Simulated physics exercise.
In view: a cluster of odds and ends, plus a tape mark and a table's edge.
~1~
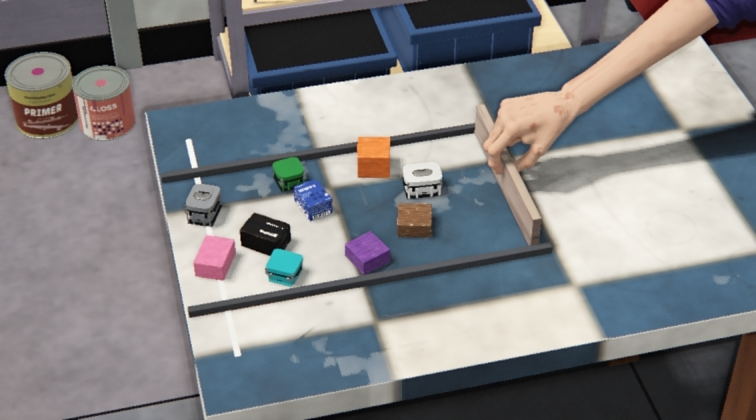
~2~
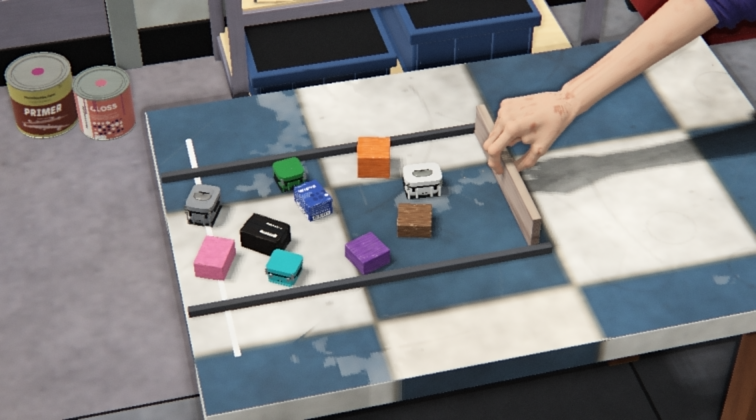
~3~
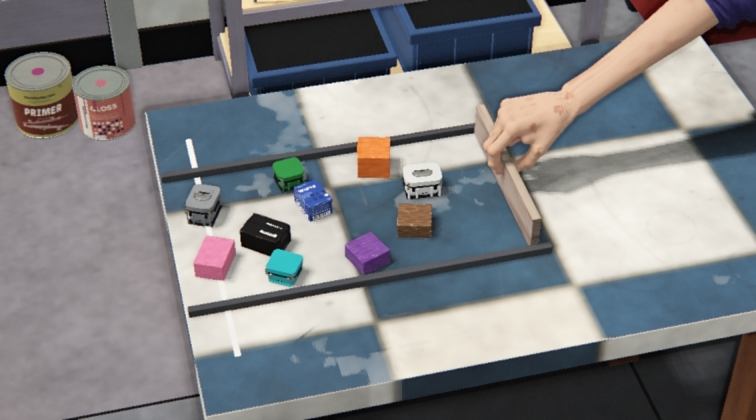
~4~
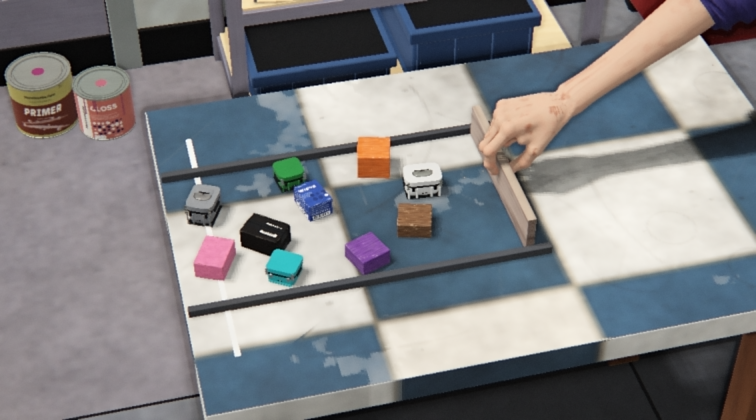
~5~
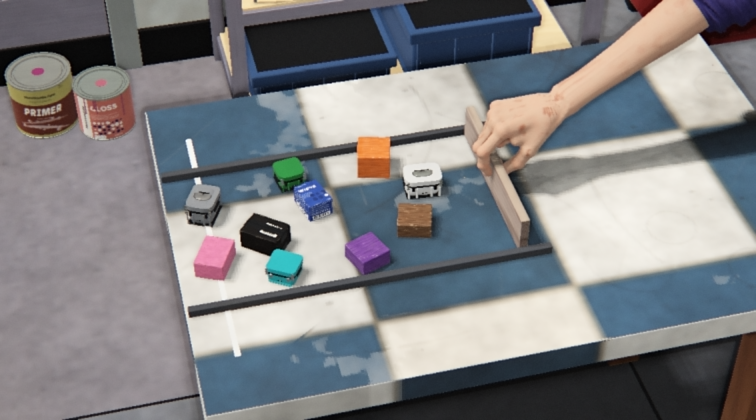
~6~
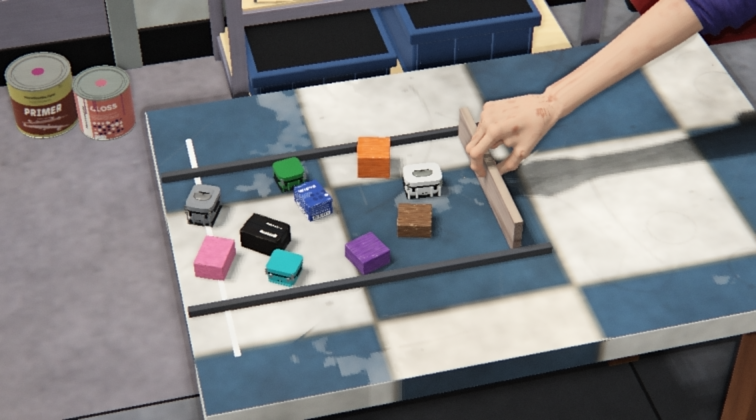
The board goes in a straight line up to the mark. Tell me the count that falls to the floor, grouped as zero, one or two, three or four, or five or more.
The count is five or more.
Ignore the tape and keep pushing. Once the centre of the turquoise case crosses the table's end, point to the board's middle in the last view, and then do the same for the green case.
First one: Around (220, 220). Other one: Around (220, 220).
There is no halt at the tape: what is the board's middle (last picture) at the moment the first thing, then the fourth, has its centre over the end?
About (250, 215), then about (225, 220).
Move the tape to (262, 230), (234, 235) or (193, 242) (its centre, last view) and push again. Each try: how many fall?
Per try in turn: 0, 1, 6.
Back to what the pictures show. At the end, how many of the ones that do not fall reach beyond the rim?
I make it 0.
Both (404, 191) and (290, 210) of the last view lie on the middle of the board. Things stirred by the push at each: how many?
It comes to 3 for the first spot, 8 for the other.
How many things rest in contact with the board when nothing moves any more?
4 end up touching it.
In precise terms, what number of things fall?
6.
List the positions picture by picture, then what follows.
In the first picture, pink block (215, 258); grey case (204, 205); black box (265, 235); board (506, 174); tape (211, 238).
In the second picture, grey case (204, 205); green case (289, 175).
In the third picture, black box (266, 236); orange block (374, 157).
In the fourth picture, pink block (215, 258); brown block (415, 220).
In the fifth picture, grey case (204, 205); purple block (367, 253).
In the sixth picture, pink block (215, 258); grey case (204, 205); black box (266, 236); board (489, 177); tape (211, 238).
Soon after, none off yet; pink block at rest near (215, 258); grey case at rest near (204, 205); black box at rest near (266, 236).
By the end, the number that fall off is five or more; fallen, blue box, green case, turquoise case, black box, grey case and pink block.
